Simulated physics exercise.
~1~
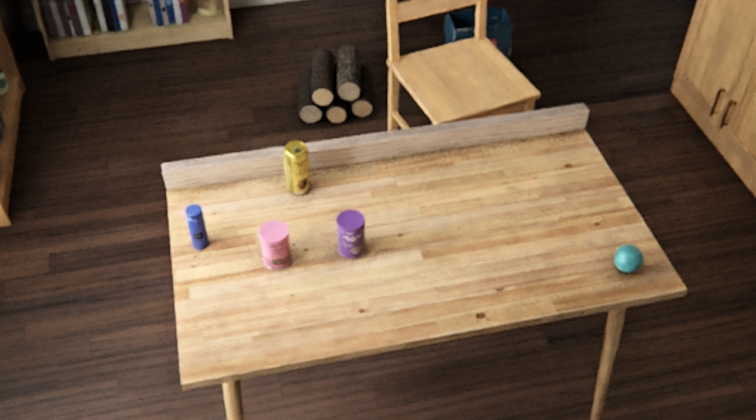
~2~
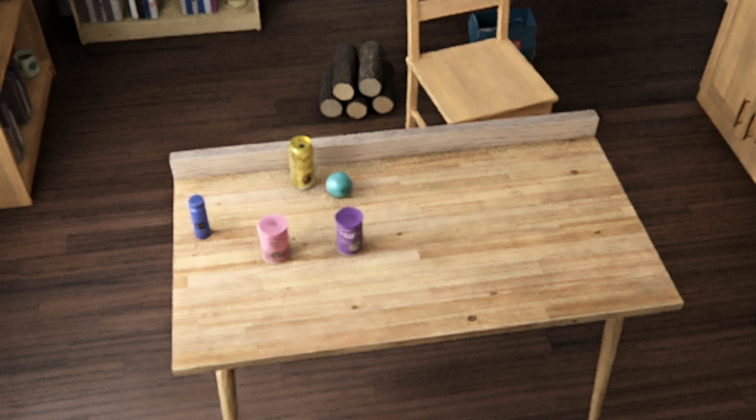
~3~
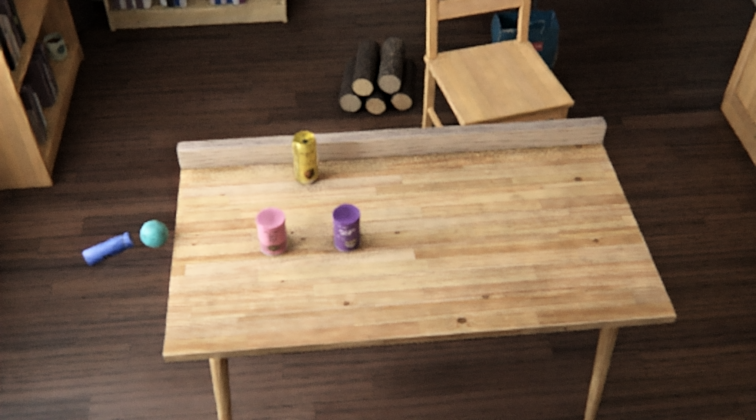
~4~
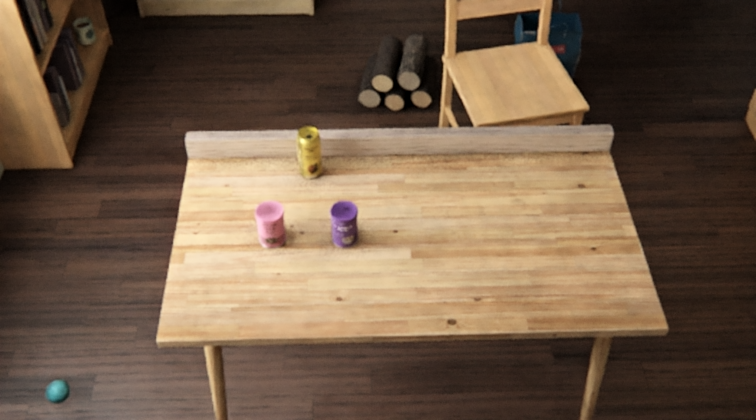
On a wooden table, a turquoise ball rolls left, the blue shaker topples, and both fall off.
